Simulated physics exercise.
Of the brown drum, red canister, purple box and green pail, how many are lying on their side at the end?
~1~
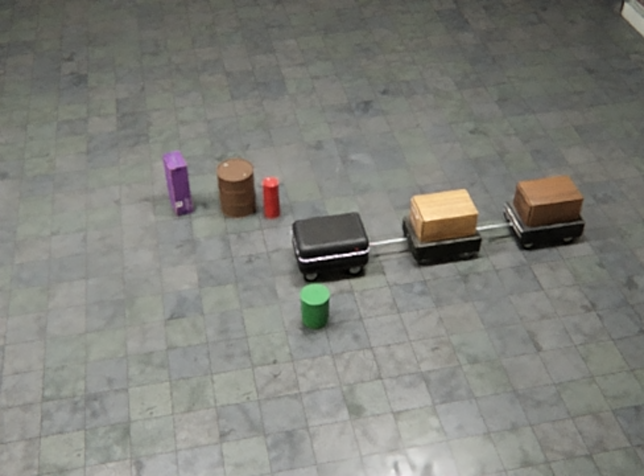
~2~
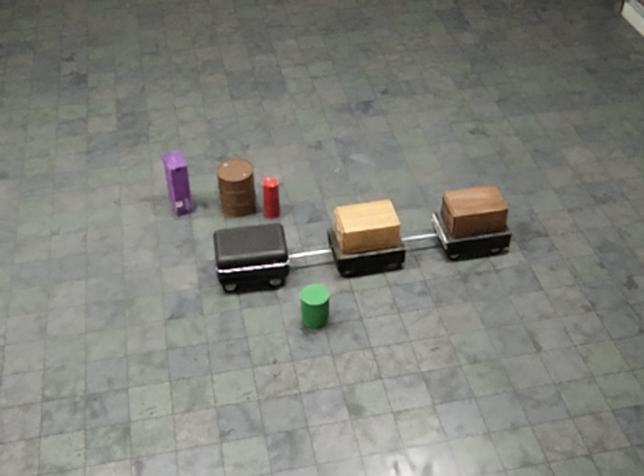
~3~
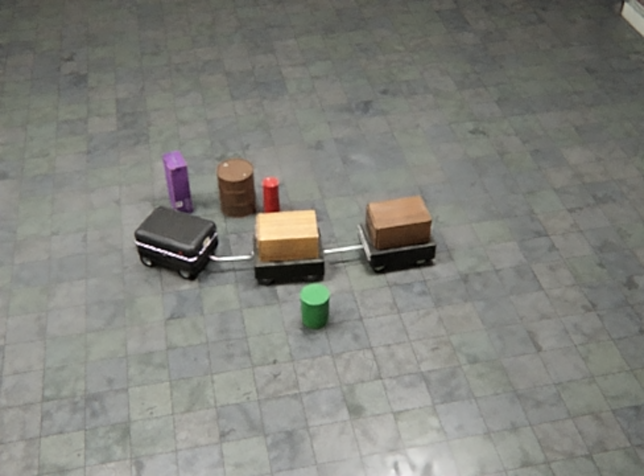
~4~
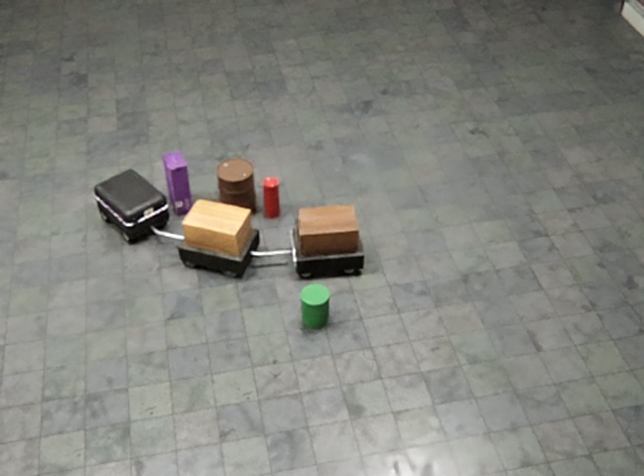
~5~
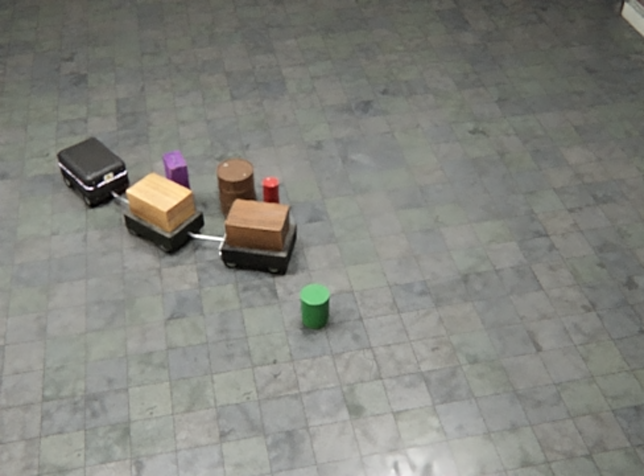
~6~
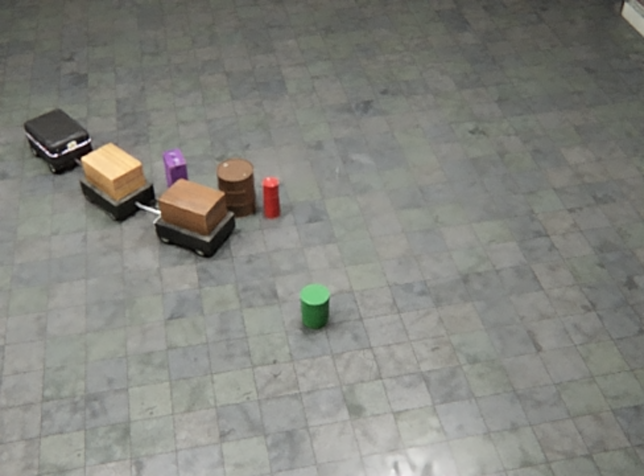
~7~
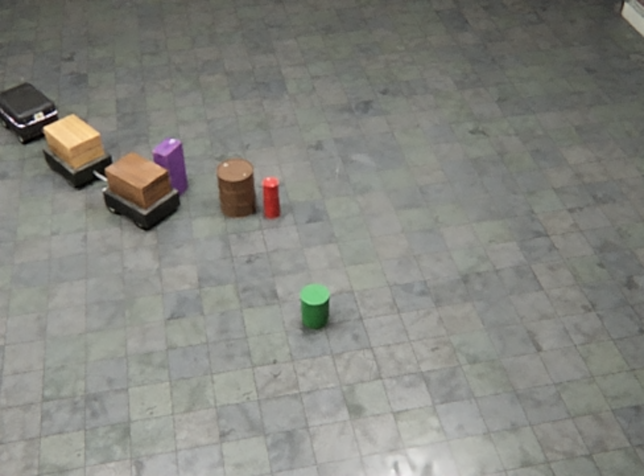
None of them are lying on their side; all four are still standing upright at the end.
